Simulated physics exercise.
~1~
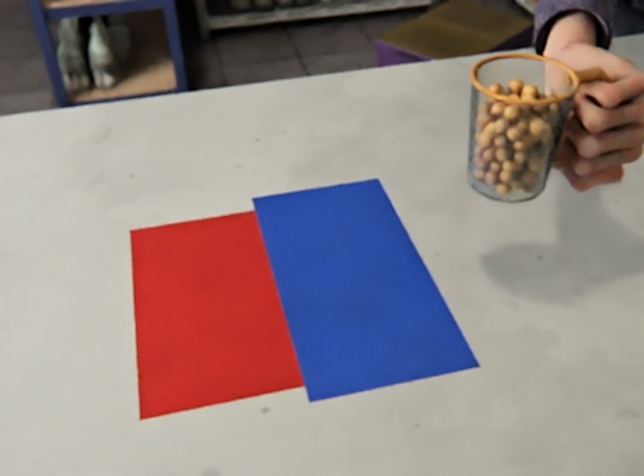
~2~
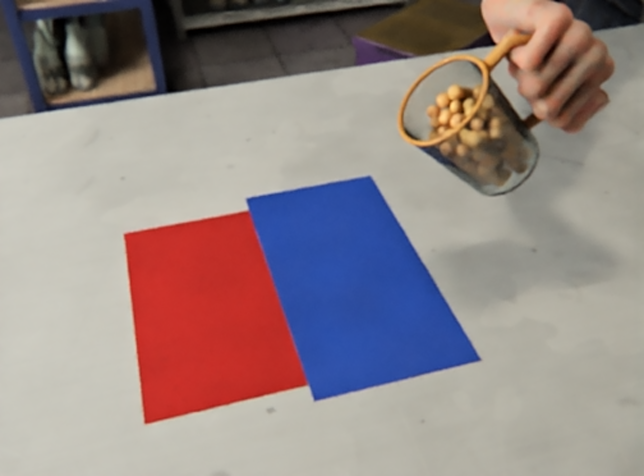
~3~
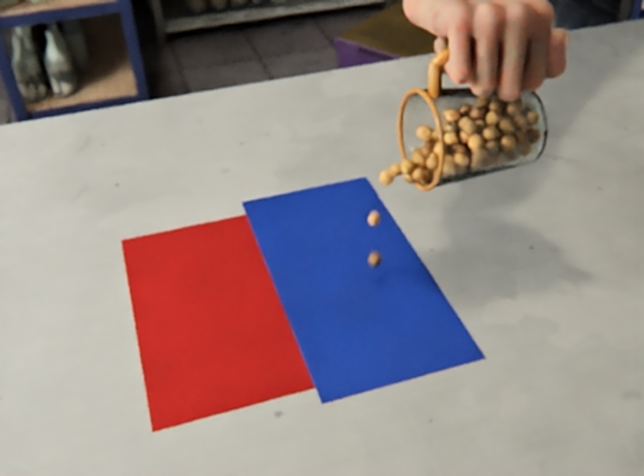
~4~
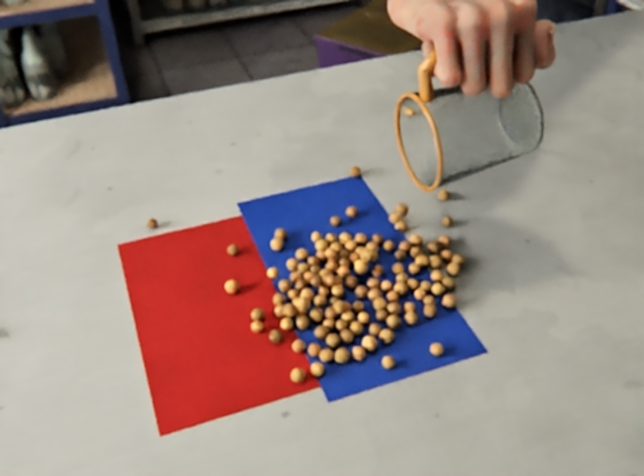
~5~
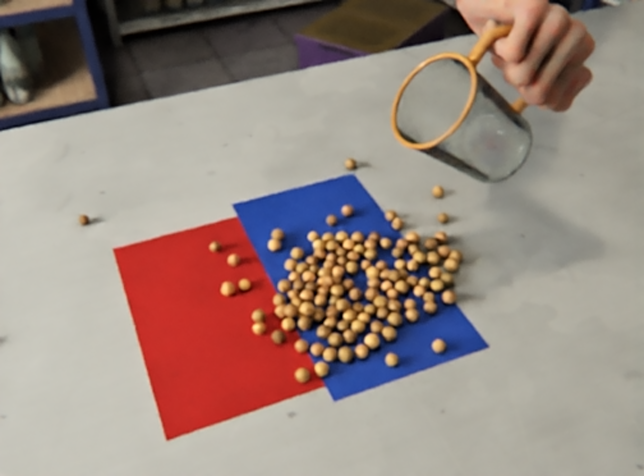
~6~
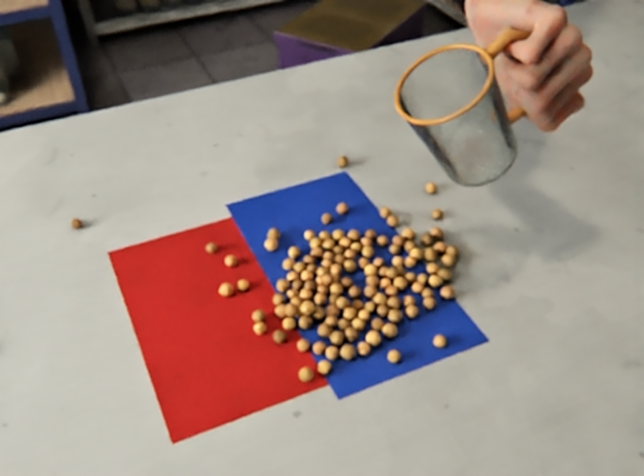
The clip opens on a pale table with a red mat and a blue mat lying side by side, while a hand at the upper right holds a clear, orange-rimmed cup full of wooden beads. The hand moves the cup left and tips it toward the mats. As the cup comes onto its side, the first beads drop over the blue mat. The rest pour out and spread in a heap, mostly on blue, with some on red and a few on the bare table. The hand then turns the emptied cup back toward upright, and the beads lie scattered below it.
